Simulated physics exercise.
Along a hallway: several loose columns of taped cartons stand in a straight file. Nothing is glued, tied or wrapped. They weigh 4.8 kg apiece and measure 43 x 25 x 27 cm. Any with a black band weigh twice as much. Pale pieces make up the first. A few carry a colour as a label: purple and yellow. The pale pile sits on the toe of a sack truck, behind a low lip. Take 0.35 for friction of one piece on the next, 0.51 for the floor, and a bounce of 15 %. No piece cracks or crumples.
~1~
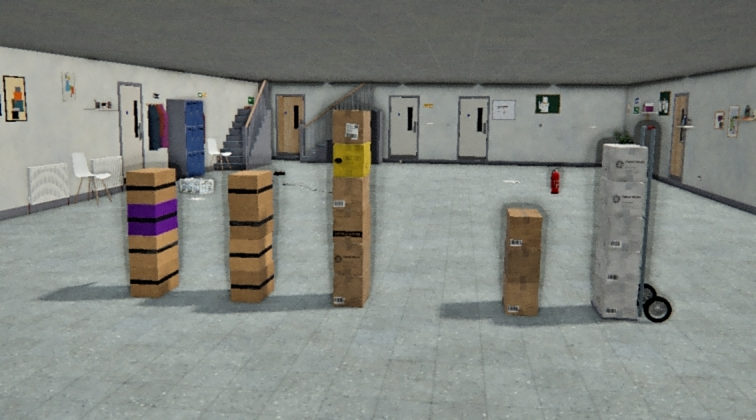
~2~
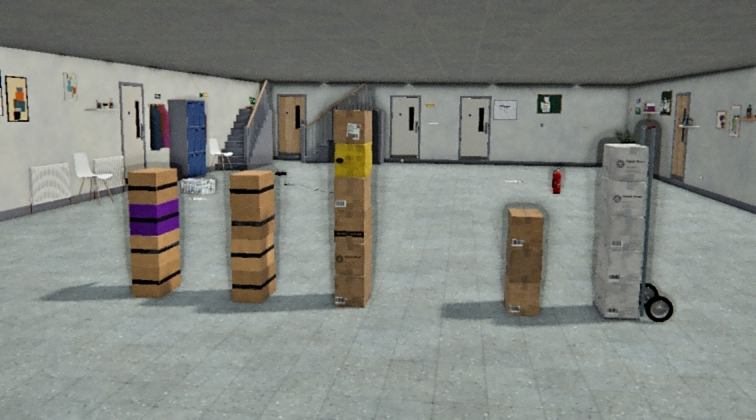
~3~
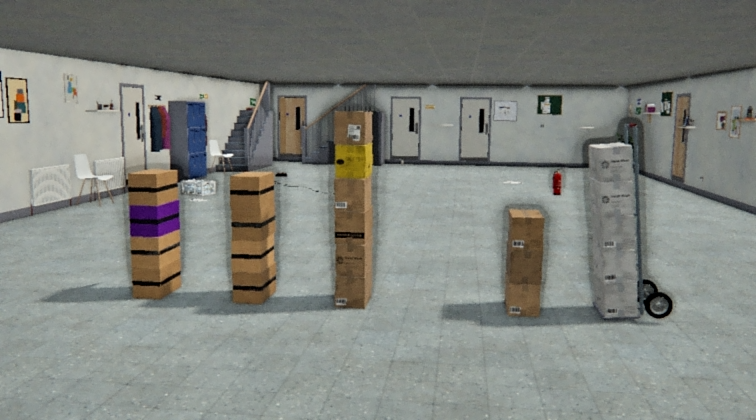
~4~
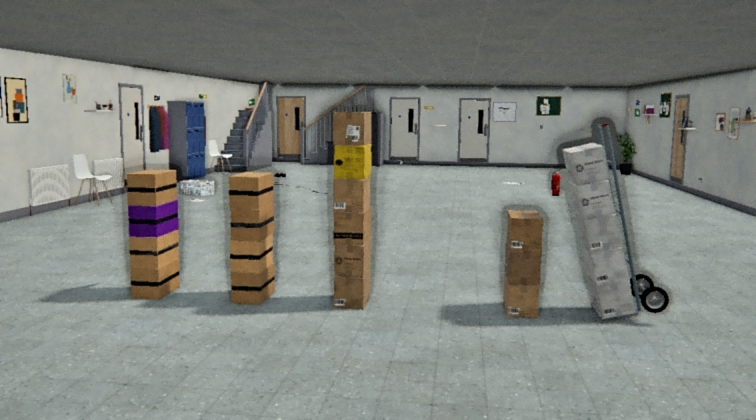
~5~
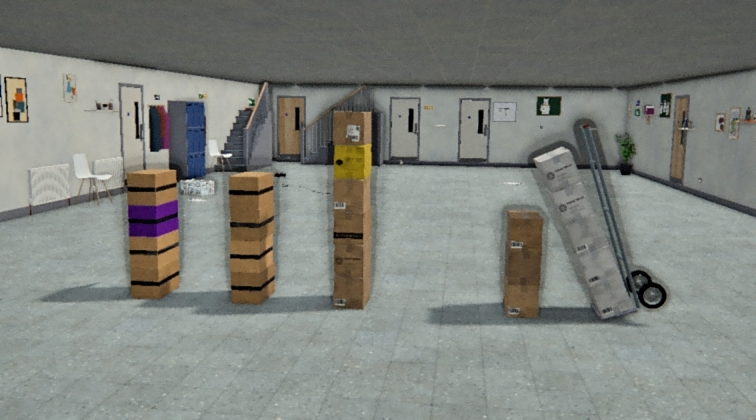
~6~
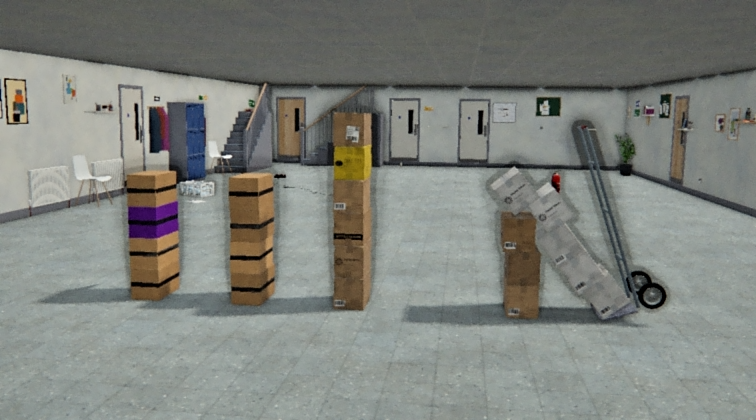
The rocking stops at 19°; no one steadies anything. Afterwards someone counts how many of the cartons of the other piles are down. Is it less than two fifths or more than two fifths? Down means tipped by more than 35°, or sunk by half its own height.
Less than two fifths of them.
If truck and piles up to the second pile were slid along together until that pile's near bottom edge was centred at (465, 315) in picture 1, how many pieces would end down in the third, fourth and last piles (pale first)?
Then third 0, fourth 0, last 0.
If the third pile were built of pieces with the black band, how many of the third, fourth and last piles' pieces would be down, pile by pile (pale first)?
In that case third 0, fourth 0, last 0.
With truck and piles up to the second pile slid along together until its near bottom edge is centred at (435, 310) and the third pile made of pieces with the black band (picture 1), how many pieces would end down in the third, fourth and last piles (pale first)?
Then third 0, fourth 0, last 0.
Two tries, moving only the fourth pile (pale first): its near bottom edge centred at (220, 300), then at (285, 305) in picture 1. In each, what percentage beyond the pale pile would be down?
About 20 and 20 per cent.
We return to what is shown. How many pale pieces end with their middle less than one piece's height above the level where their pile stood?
The count is 3.
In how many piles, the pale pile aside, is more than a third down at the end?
The count is 1.
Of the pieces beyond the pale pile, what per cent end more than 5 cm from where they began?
It is 20 per cent.
Then, 0.17 s past the last view, 3 of the pale pile down; none of the 17 other cartons down, 3 disturbed.
Then, 0.45 s past the last view, 5 of the pale pile down; none of the 17 other cartons down, 3 disturbed.
Then, 0.75 s past the last view, 5 of the pale pile down; 3 of the 17 other cartons down.
In the end, 5 of the pale pile down; 3 of the 17 other cartons down; yellow carton unmoved; purple carton unmoved. That is 18 per cent. From the last view, middles, yellow carton near (353, 162), purple carton near (154, 219).
